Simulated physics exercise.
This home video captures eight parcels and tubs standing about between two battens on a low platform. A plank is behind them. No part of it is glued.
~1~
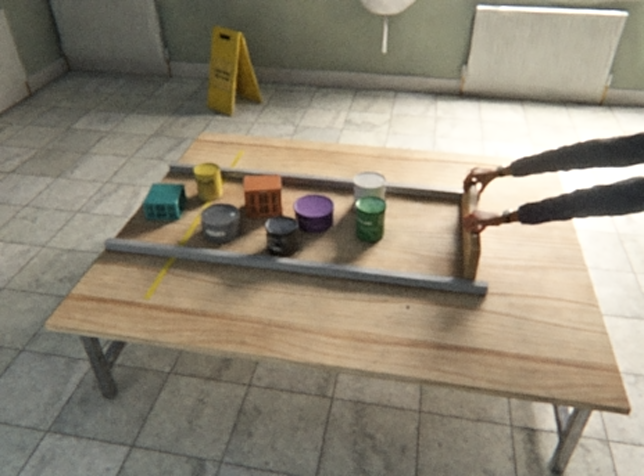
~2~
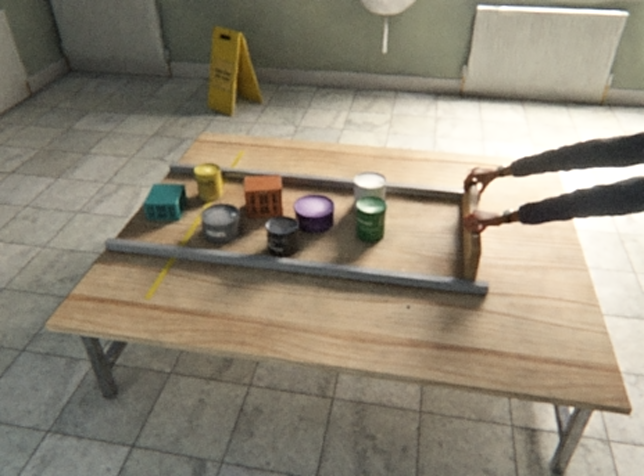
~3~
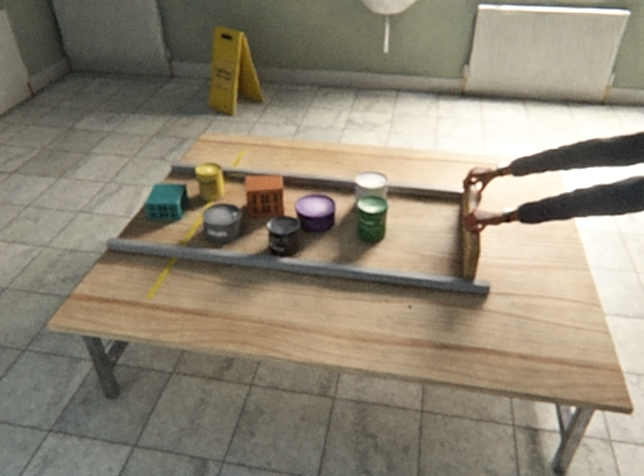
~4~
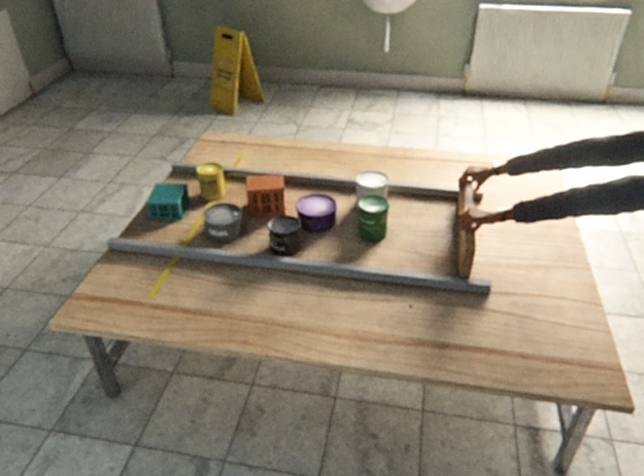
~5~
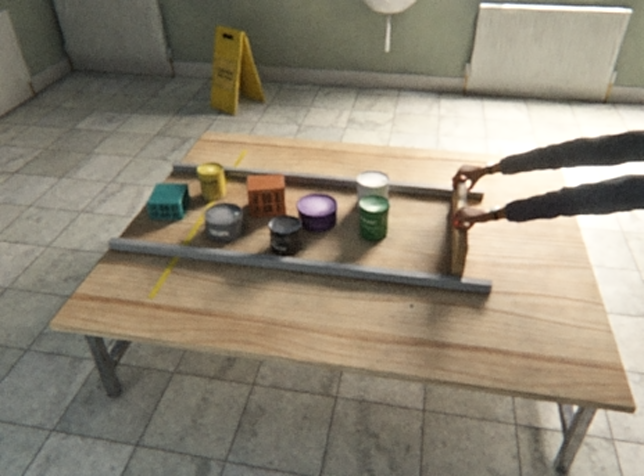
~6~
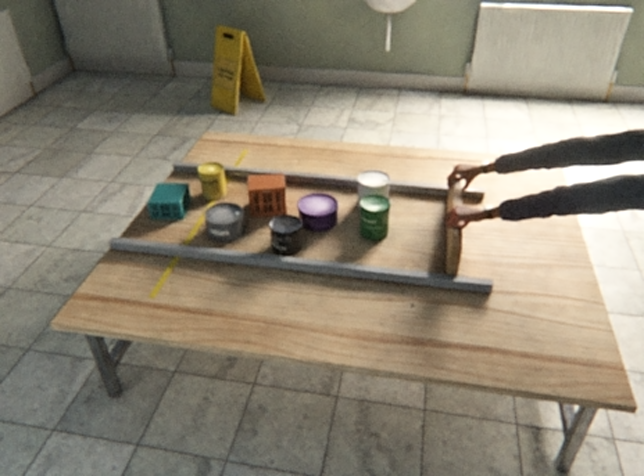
Two hands sliding a wooden plank slightly left between grey rails on a table, toward colourful tubs and crates standing still.
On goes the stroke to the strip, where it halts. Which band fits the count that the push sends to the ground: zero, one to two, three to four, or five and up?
The band is one to two.
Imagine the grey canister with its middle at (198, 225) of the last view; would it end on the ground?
Placed there, the grey canister is still up there.
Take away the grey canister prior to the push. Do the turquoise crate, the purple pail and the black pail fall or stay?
Result - turquoise crate: Drops; purple pail: Remains in place; black pail: Remains in place.
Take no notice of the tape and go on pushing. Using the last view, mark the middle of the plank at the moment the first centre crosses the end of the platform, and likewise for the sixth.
In pixels, around (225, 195) followed by around (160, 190).
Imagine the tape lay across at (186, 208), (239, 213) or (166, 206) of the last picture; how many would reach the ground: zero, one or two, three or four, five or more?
Taking the places in the order asked: Either three or four, then not one, then five or more.
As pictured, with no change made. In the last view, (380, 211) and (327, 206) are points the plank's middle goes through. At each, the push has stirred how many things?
By then 2, and 4.
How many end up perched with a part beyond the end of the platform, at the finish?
You'd get 1.
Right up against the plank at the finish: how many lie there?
It ends up touching 3.
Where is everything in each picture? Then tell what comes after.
Turquoise crate (166, 201); yellow pail (209, 182); grey canister (221, 223); plank (470, 222); tape (203, 211), in the first frame.
Yellow pail (209, 182); orange crate (264, 196), in the second frame.
Grey canister (223, 223); purple pail (316, 213), in the third frame.
Turquoise crate (168, 201); black pail (285, 236), in the fourth frame.
Yellow pail (212, 182); green pail (374, 218), in the fifth frame.
Turquoise crate (170, 201); yellow pail (213, 181); grey canister (225, 222); plank (454, 218); tape (207, 210), in the sixth frame.
Soon after, none off yet; turquoise crate at rest near (170, 201); yellow pail at rest near (213, 181); grey canister at rest near (225, 222).
Then, none off yet; turquoise crate at rest near (170, 201); yellow pail at rest near (212, 181); grey canister at rest near (225, 222).
Further on, none off yet; turquoise crate at rest near (170, 201); yellow pail moved well along near (185, 166); grey canister moved about its own width near (198, 219).
By the end, the number that fall off is one or two; fallen, yellow pail and turquoise crate.
